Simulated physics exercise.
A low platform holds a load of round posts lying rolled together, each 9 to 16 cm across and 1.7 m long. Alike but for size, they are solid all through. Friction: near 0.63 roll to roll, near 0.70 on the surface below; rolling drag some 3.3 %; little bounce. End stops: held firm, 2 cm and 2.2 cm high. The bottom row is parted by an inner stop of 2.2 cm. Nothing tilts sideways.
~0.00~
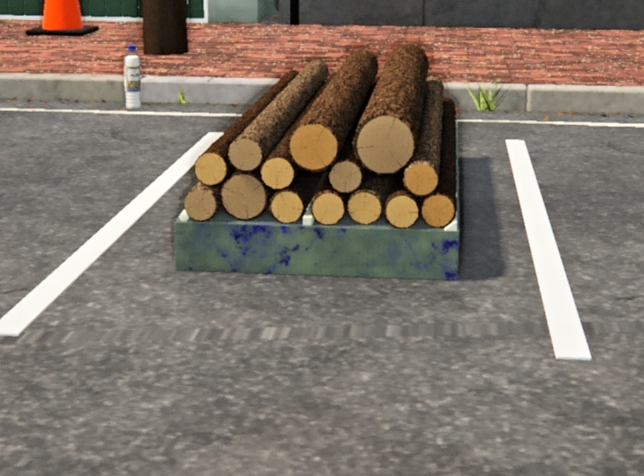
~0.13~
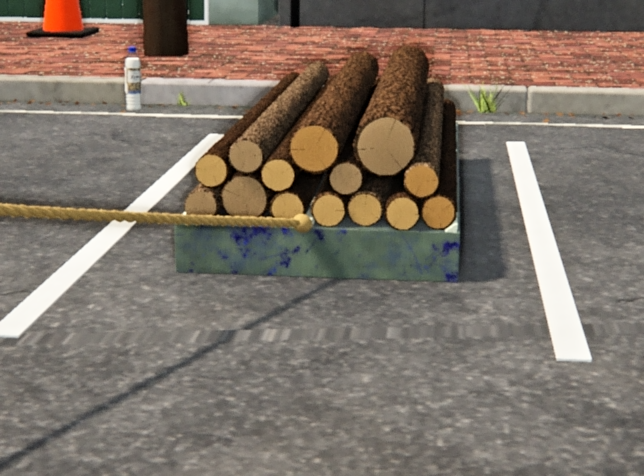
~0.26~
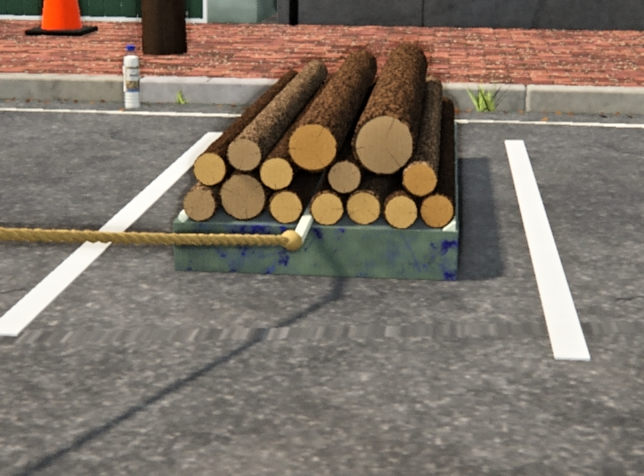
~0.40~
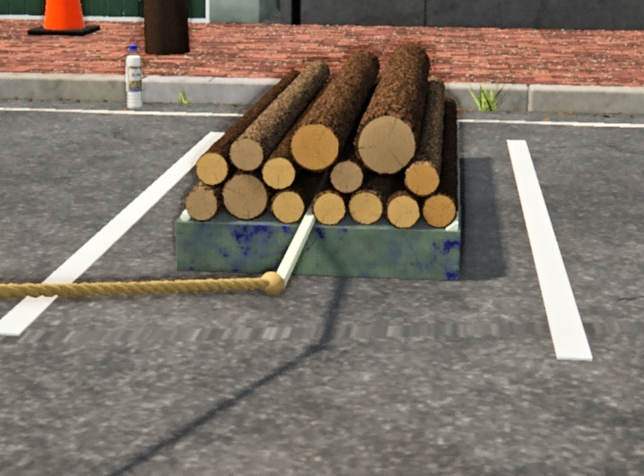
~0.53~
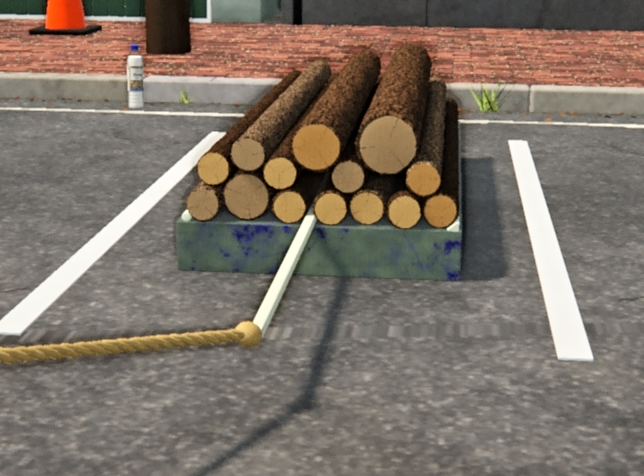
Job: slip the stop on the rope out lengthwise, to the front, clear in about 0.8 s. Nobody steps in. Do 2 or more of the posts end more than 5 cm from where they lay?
Lab note: No, total count 0.
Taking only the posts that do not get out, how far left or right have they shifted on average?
Some 0 cm leftwards.
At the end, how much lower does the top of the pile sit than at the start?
I'd put it at some 0 cm lower than at the start.
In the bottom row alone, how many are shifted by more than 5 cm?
Exactly 0.
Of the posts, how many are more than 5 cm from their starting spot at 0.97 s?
The tally stands at 0 by that time.
After 0.97 s, 0 now displaced over 5 cm.
After 1.05 s, 0 now displaced over 5 cm.
All still by 1.3 s, 0 moved over 5 cm; not one across the white lines; top of the pile 41 cm high, from 41 cm.
